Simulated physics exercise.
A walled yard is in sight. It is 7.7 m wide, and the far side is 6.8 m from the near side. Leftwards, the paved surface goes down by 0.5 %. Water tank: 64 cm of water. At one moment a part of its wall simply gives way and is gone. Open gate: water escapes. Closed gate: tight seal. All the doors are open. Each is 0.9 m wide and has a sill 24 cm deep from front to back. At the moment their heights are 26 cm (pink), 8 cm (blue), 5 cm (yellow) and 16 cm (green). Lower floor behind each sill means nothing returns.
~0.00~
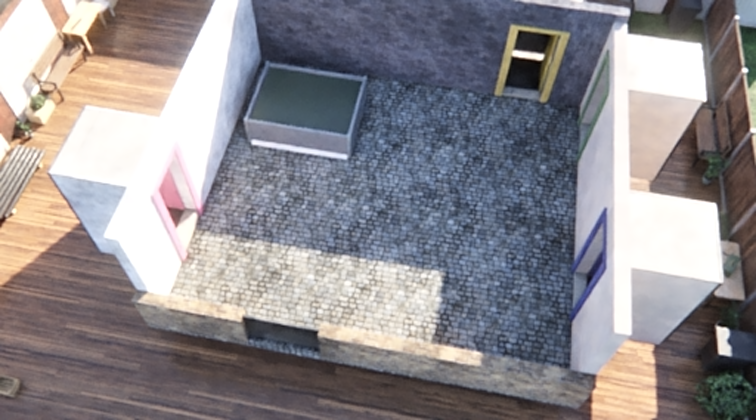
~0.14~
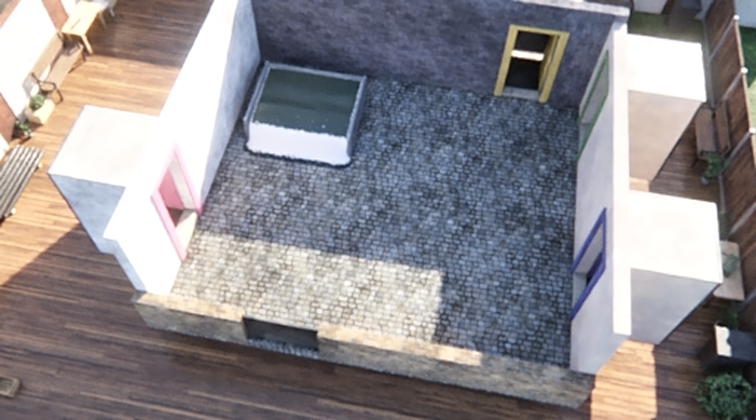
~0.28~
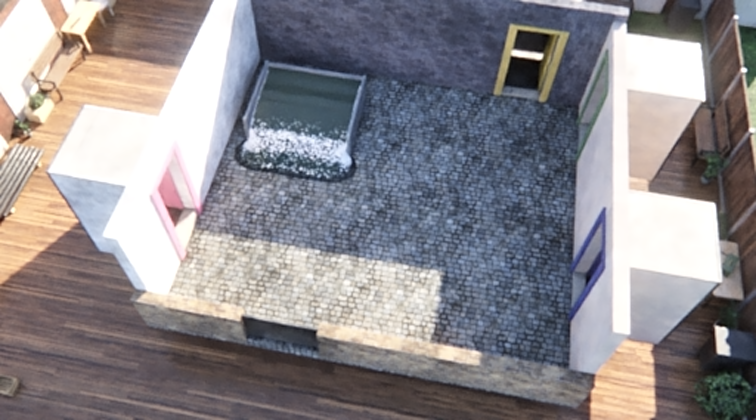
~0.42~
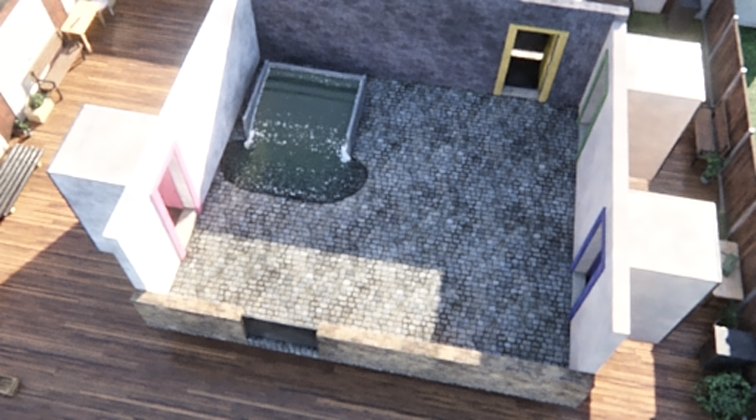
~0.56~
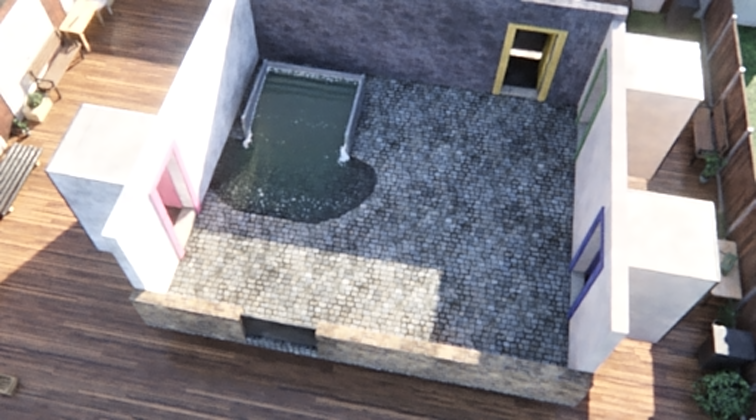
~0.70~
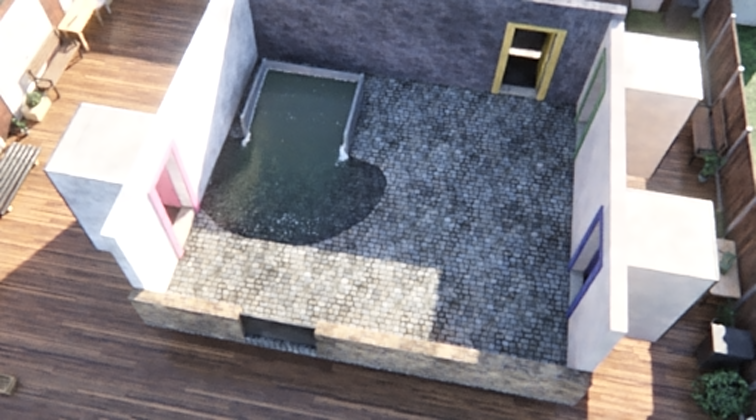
Water tank in a walled, cobbled yard losing its front wall, dark water pouring out and spreading in a rounded pool across the paving.
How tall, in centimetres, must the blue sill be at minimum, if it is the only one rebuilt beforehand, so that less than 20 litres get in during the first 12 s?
It needs to be at least 8 cm tall.
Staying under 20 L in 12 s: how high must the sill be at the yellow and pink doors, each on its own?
About 6.5 cm at yellow and 12.0 cm at pink.
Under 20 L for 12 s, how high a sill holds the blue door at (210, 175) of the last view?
Around 10.5 cm would do it.
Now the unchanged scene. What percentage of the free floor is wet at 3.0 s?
Some 45 in a hundred.
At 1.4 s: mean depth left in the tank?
It averages near 28 cm.
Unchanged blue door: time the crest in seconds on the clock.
6.5 s.
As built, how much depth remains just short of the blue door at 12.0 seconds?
4.0 cm.
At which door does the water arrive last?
Final door: Yellow.
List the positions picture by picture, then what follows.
The first picture shows the water tank at (307, 101) is whole and still, 64 cm deep; the blue door at (588, 270) is dry.
In the second picture, the front is at (250, 151), 0.3 m from the gap at (299, 141); 0.5 m2 of floor is wet, 64 cm left at the back.
In the third picture, the front is at (250, 166), 0.7 m from the gap at (298, 142); 1.6 m2 of floor is wet, 64 cm left at the back.
In the fourth picture, water pours out at (298, 142) and has run 1.3 m, to (255, 190); about 10 cm deep outside, 59 cm at the back.
In the fifth picture, the front is at (242, 207), 1.8 m from the gap at (297, 142); 5.1 m2 of floor is wet, 53 cm left at the back.
In the sixth picture, the gap is at (296, 141), the front 2.4 m out at (246, 233); the back of the water tank holds 54 cm; the blue door at (584, 267), 6.6 m from the gap, is still 4.4 m from the nearest water.
After 1.4 s water covers 30 % of the floor, deepest (26 cm) near (232, 322); it has not reached the blue door.
After 3.0 s water covers 45 % of the floor, deepest (32 cm) near (159, 308); it has not reached the blue door.
After 12.0 s water covers 95 % of the floor, deepest (8 cm) near (517, 105); 4 cm at the blue door, 18 litres in over its 8 cm sill.
At the blue door as built, the water arrived by 4.7 s and peaked near 12 cm at 6.6 s.
With a sill of 7 cm, 28 litres would have come in within the 12 s; with 9.5 cm, 8 litres. So under 20 litres takes about 8 cm.
